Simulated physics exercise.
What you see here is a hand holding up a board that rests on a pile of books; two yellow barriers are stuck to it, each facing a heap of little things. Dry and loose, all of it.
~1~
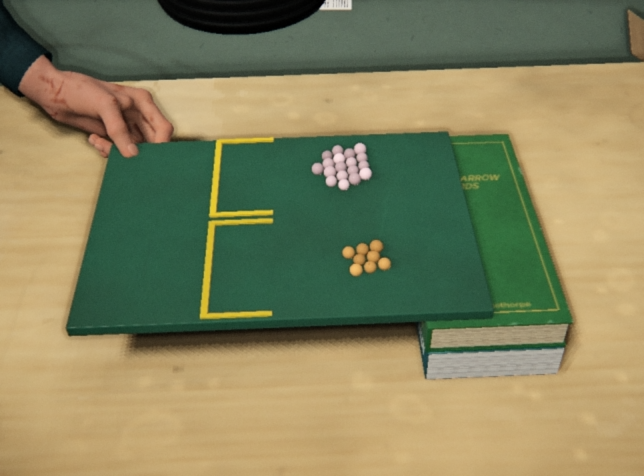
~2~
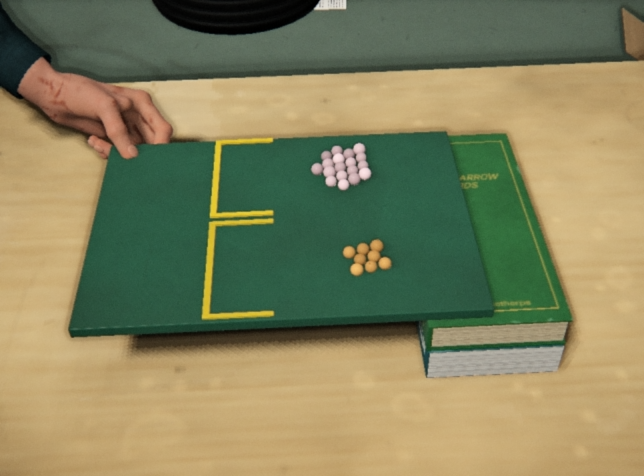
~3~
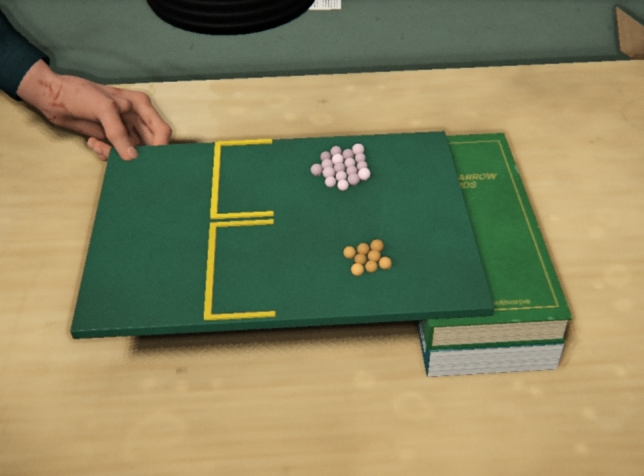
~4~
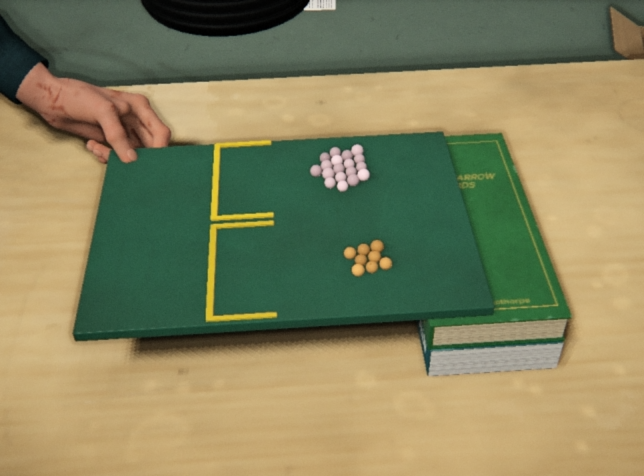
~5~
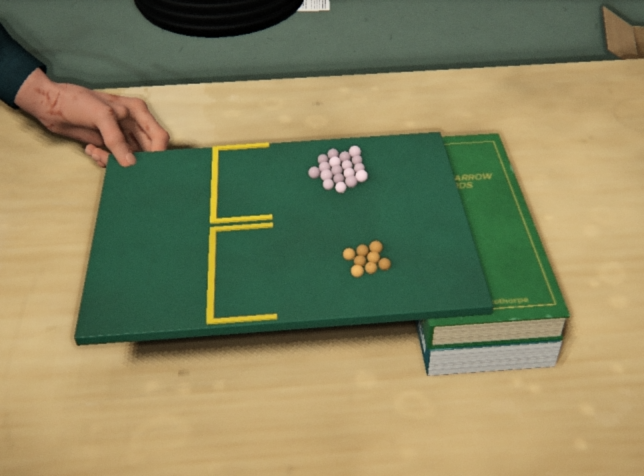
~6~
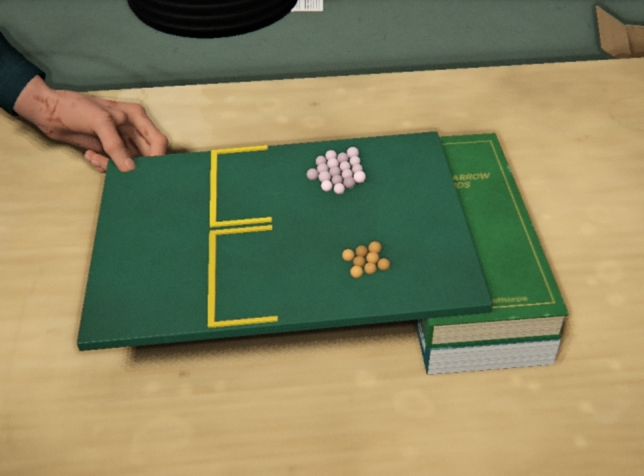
We see a hand at the left holding a green board that rests on books, with two yellow barriers and heaps of pink and orange beads; the held end lowers very slightly while the beads stay in place.
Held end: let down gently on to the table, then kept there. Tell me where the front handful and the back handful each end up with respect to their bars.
The front handful is going to continue past its barrier. The back handful is going to continue past its barrier.
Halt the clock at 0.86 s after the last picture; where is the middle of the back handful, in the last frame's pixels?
Its centre lies close to (200, 213) in the last picture.
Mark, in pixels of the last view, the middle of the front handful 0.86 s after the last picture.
Its centre is near (194, 309).
Then, 0.24 s after the last picture, board sloping at 6°; front handful where it was; back handful where it was.
Then, 0.54 s after the last picture, board sloping at 12°; front handful on its way down; back handful on its way down.
Then, 0.86 s after the last picture, board resting at 13°; front handful most past its bar; back handful about two thirds past its bar.
By the end, board resting at 13°; front handful most past its bar; back handful most past its bar.
